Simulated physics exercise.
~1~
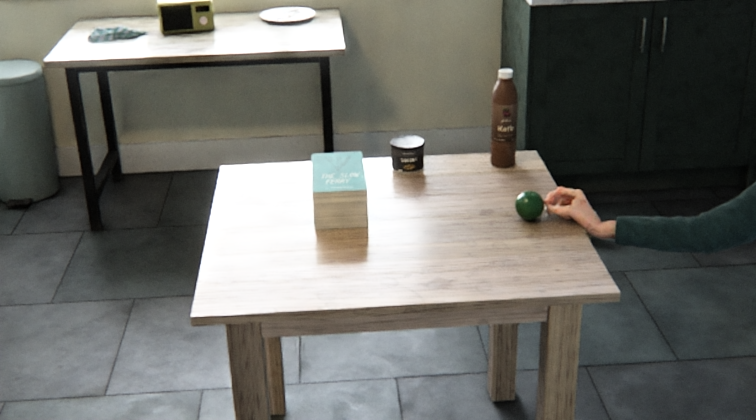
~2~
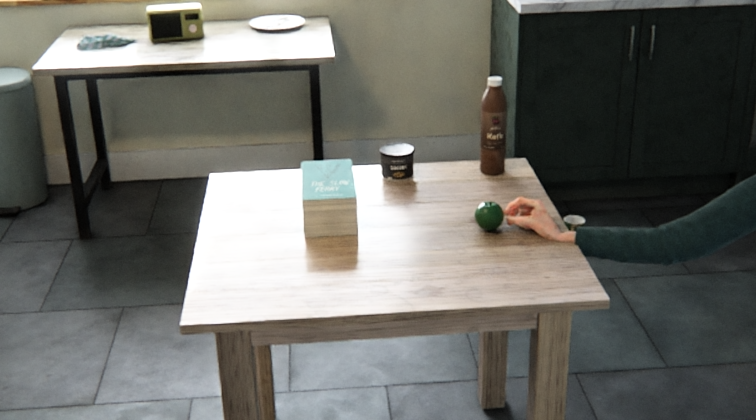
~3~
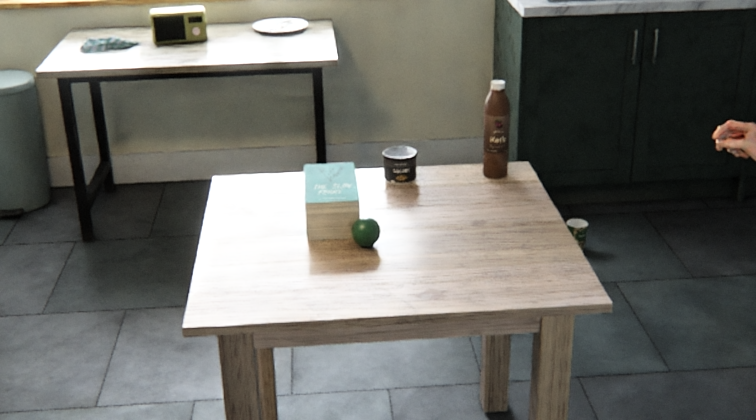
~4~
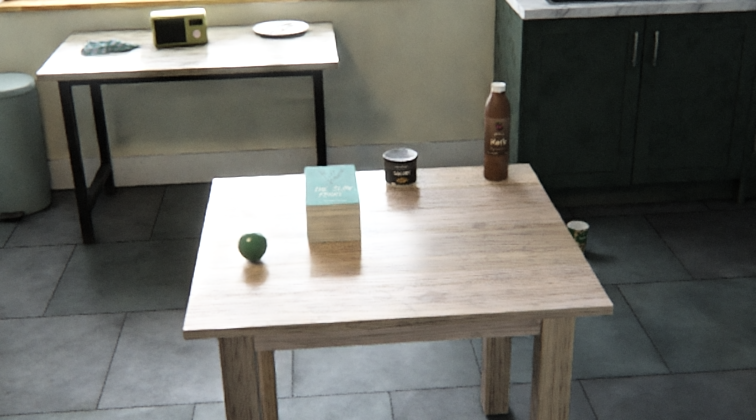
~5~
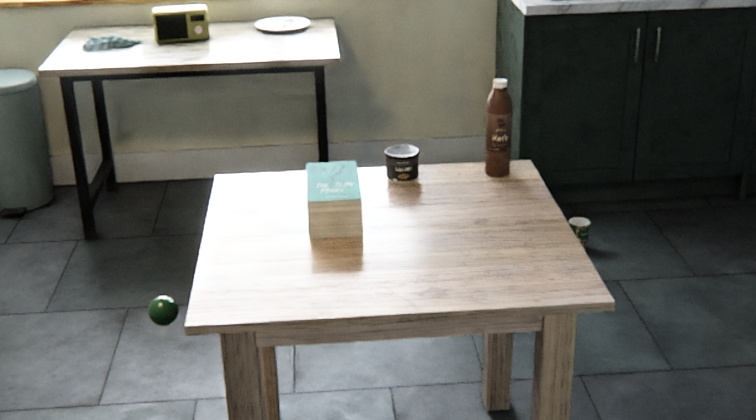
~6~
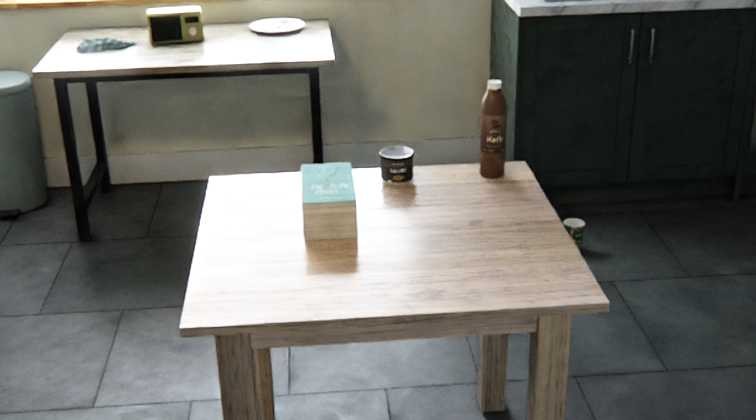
The footage shows a hand pushing a green apple leftward across a wooden table, then letting go and drawing back. The apple passes in front of a turquoise book, drops off the left edge and goes out of view, while the book, black tub and brown bottle stay put.
